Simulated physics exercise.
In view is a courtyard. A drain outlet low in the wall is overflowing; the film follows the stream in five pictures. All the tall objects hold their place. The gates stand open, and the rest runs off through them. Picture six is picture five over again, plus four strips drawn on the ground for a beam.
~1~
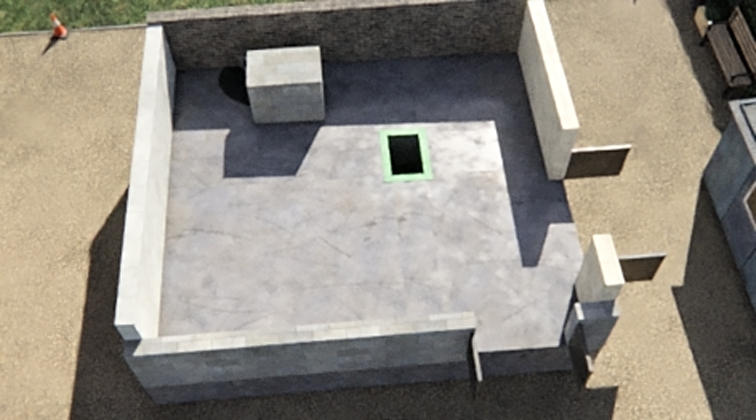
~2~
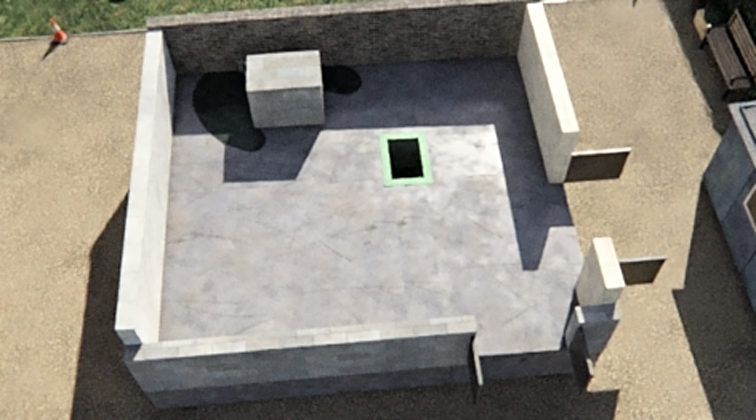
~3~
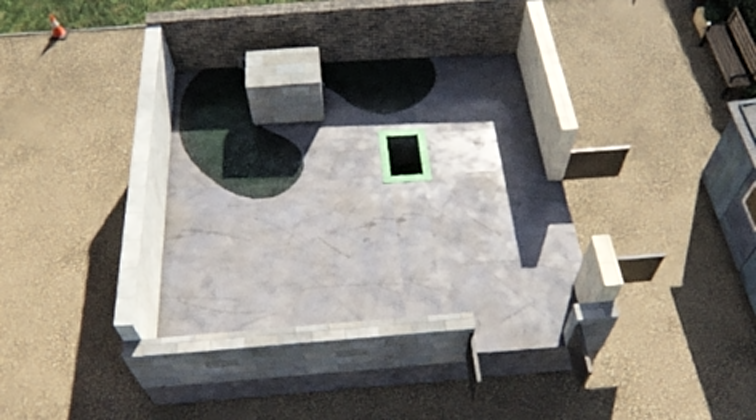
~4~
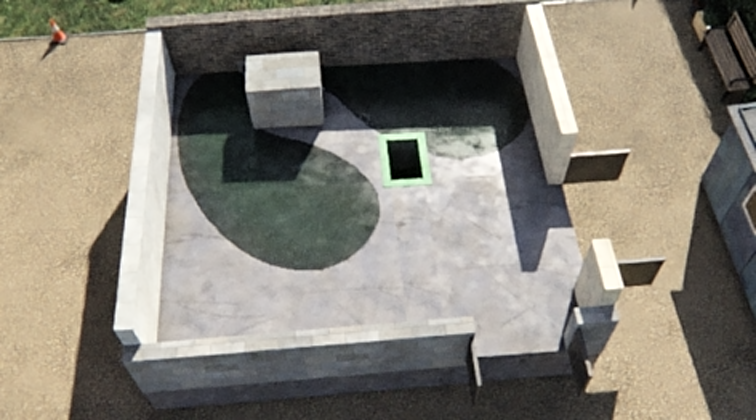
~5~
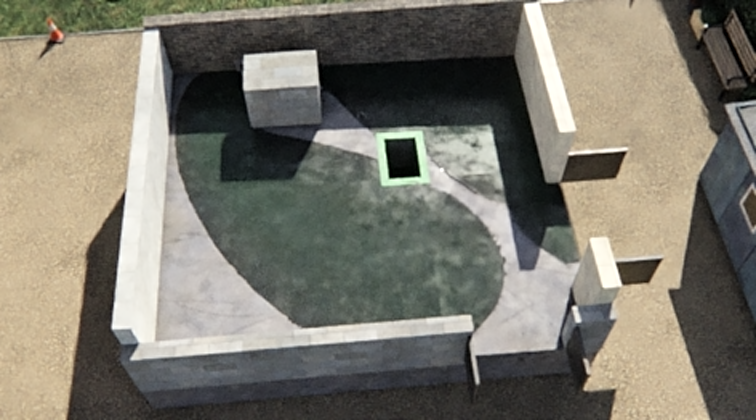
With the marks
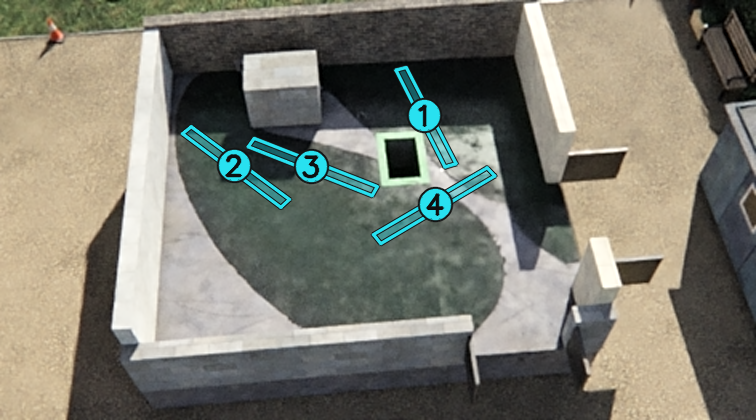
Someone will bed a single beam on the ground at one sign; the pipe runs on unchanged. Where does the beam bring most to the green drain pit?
1 works best here.
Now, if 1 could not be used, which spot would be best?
2.
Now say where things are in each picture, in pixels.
The first frame shows outfall at (255, 61); green drain pit at (405, 154); open gate at (516, 334); open gate at (561, 229); 2 % of the ground under water, visible out to (227, 87); green drain pit still dry.
In the second frame, 8 % of the ground under water, visible out to (247, 147); green drain pit still dry.
In the third frame, 18 % of the ground under water, visible out to (427, 62); green drain pit still dry.
In the fourth frame, 39 % of the ground under water, visible out to (522, 105); green drain pit still dry.
In the fifth frame, 65 % of the ground under water, visible out to (568, 242); green drain pit taking water.
In cyan, 1 from (401, 68) to (450, 165); 2 from (186, 130) to (285, 203); 3 from (251, 142) to (374, 191); 4 from (377, 239) to (490, 171).
For spot 1, about 27 % of the stream goes into the green drain pit, about 73 % out by the gates.
For spot 2, about 16 % of the stream goes into the green drain pit, about 84 % out by the gates.
For spot 3, about 10 % of the stream goes into the green drain pit, about 90 % out by the gates.
For spot 4, about 7 % of the stream goes into the green drain pit, about 93 % out by the gates.
